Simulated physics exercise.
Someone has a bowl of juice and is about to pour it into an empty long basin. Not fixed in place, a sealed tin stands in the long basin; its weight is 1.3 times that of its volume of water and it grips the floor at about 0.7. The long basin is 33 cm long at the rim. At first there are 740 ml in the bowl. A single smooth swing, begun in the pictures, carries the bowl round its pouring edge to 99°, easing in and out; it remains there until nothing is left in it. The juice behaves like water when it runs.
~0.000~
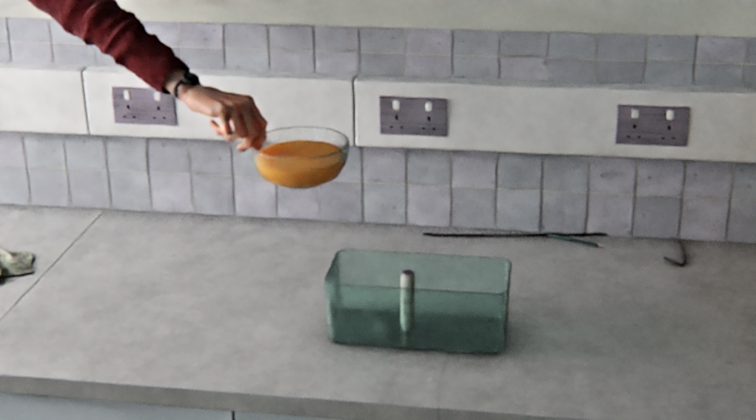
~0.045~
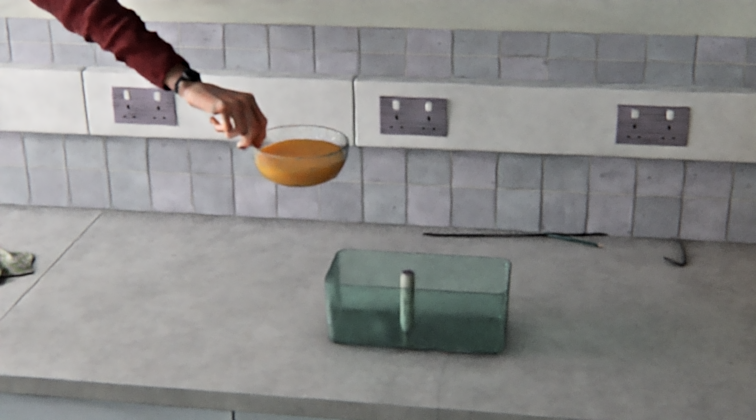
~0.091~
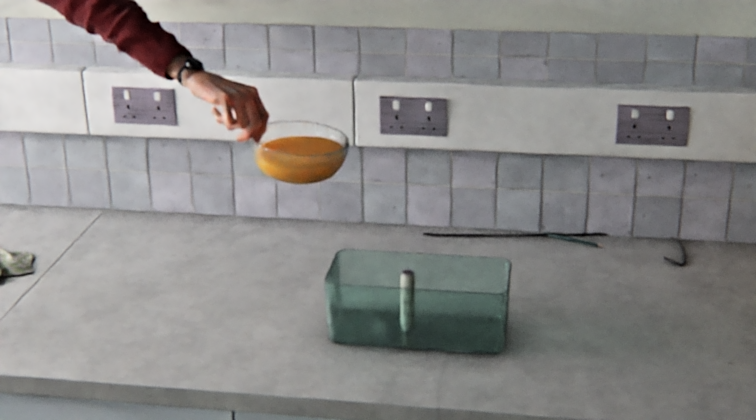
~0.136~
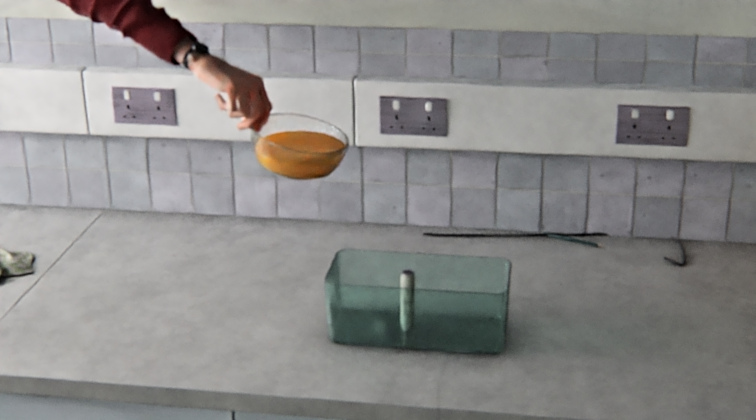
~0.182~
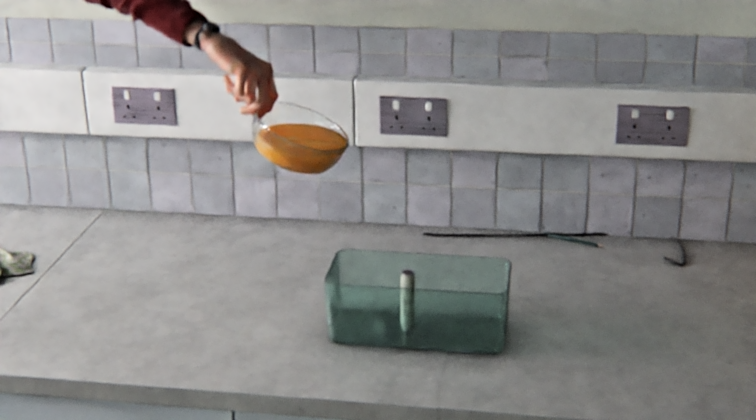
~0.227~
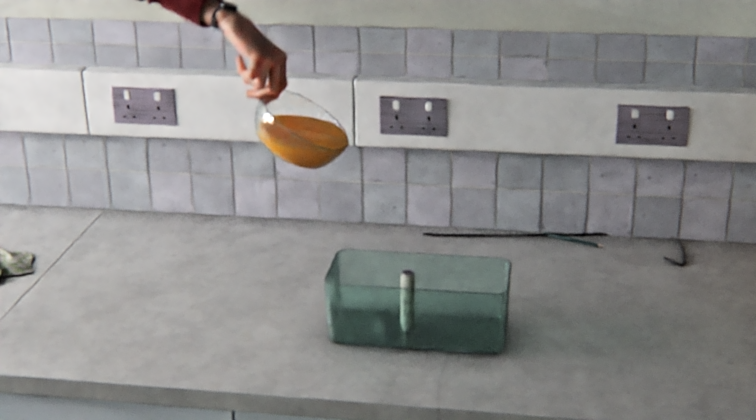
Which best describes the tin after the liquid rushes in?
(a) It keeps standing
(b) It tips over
Option b: It tips over.
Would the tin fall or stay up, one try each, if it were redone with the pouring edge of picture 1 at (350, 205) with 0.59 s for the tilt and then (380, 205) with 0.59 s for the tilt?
Trial 1 - tin stays standing; trial 2 - tin tips.
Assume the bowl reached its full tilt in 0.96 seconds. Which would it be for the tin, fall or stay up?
Well, the tin simply tips.
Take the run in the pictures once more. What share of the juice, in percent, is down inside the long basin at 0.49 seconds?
At that time the basin holds about 1 per cent of the liquid.
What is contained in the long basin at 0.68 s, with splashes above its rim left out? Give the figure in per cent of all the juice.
About 64 per cent.
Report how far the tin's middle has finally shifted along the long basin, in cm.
Net tin displacement: Roughly 7.5 cm.
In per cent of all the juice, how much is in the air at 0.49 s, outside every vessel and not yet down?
72 %.
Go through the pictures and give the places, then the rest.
In the first picture, tilt 0°; pouring edge (348, 146); surface from (257, 152) to (346, 156); the long basin's rim runs from (331, 267) to (509, 277); the tin's top is at (408, 275).
In the second picture, tilt 1°; pouring edge (348, 146); surface from (257, 151) to (346, 155).
In the third picture, tilt 6°; pouring edge (347, 146); surface from (257, 147) to (346, 152).
In the fourth picture, tilt 12°; pouring edge (347, 146); surface from (257, 141) to (345, 148).
In the fifth picture, tilt 22°; pouring edge (347, 146); surface from (257, 132) to (346, 143).
In the sixth picture, tilt 32°; pouring edge (347, 146); surface from (260, 121) to (342, 136); 1 per cent is over the edge.
Then, 0.49 s in, the tilt is 92° and 28 per cent is still to pour; the tin stands where it began.
Then, 0.68 s in, the tilt is 99° and 0 per cent is still to pour; the tin stands where it began.
Then, 0.87 s in, the tilt is 99° and 0 per cent is still to pour; the tin leans 33°.
Then, 1.09 s in, the tilt is 99° and 0 per cent is still to pour; the tin lies on its side.
Finally, the tin lies on its side.
